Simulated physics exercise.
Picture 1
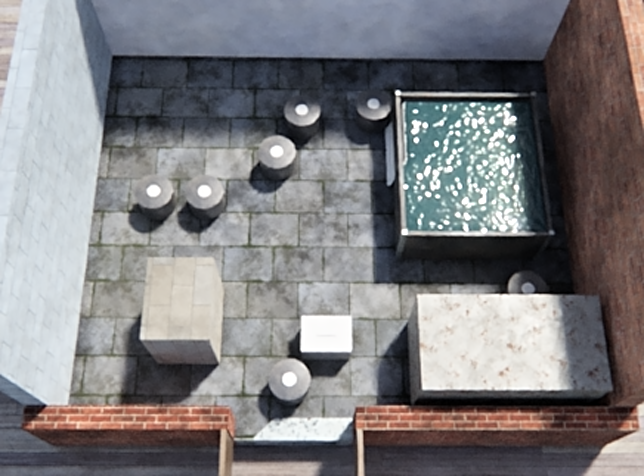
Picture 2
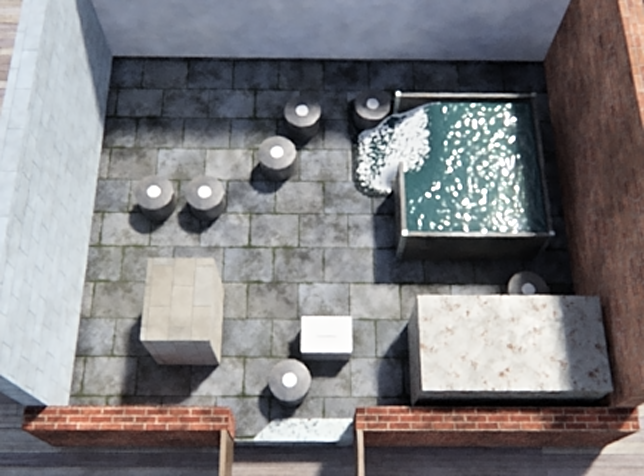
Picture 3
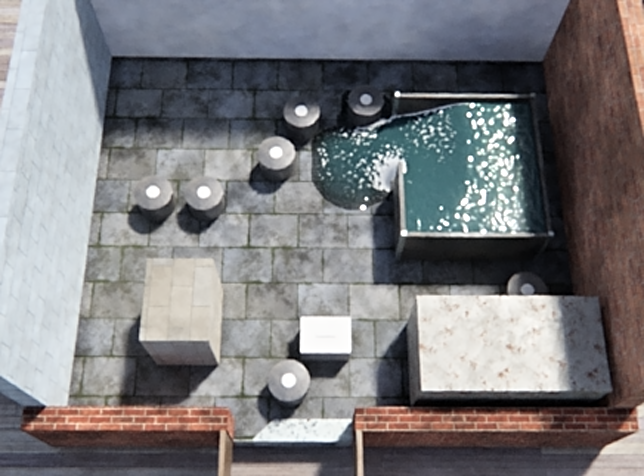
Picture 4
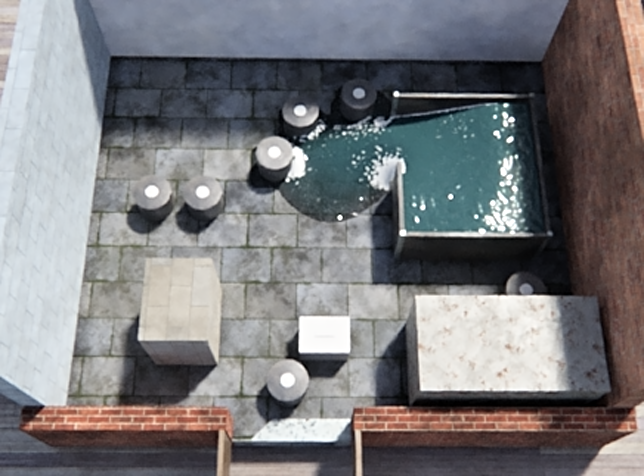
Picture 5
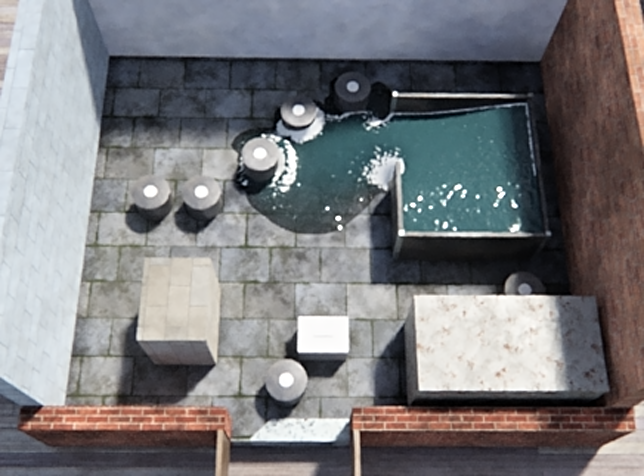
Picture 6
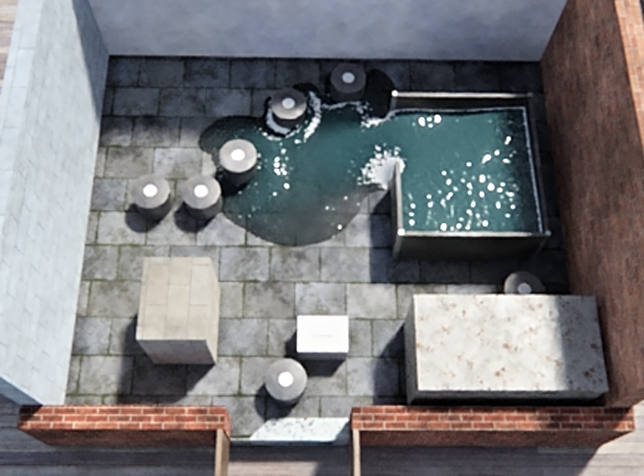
In a walled back court paved with grey stone, green water fills a tank at the right among round tubs and pale blocks. The tank's left side opens and water pours out foaming, spreading leftward over the paving. It surrounds the nearest tubs, pushing one toward the back wall and others leftward.
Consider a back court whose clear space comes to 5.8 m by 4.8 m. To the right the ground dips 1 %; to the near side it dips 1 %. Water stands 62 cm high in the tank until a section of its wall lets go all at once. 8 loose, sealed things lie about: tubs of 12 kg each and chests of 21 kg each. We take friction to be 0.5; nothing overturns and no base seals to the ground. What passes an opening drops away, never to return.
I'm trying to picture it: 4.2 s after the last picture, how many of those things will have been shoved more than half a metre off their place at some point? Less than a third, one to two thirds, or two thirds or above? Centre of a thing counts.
Most likely the fraction ends up somewhere in the middle, I'd say.
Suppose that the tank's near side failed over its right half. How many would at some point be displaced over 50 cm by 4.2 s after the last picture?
Then 2 of them would.
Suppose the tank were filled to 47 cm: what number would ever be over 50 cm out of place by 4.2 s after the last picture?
In that case 5 of them.
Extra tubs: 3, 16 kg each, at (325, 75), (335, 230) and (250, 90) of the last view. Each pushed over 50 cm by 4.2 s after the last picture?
Below, below, above.
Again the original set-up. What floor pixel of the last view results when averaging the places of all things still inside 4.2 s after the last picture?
Close to (300, 294).
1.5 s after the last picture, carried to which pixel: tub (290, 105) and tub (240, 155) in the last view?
Approx. (116, 55); approx. (104, 156).
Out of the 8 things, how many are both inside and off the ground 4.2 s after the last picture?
Answer: 3.
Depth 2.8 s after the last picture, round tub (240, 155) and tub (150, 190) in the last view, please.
First about 15 cm, second about 7 cm.
Then, 0.4 s after the last picture 3 of 8 are over 50 cm from their spots; 0 afloat.
Then, 1.5 s after the last picture 5 of 8 are over 50 cm from their spots; 2 afloat.
Then, 2.8 s after the last picture 5 of 8 are over 50 cm from their spots; 3 afloat.
Then, 4.2 s after the last picture 5 of 8 are over 50 cm from their spots, and 5 have been at some point; 3 afloat.
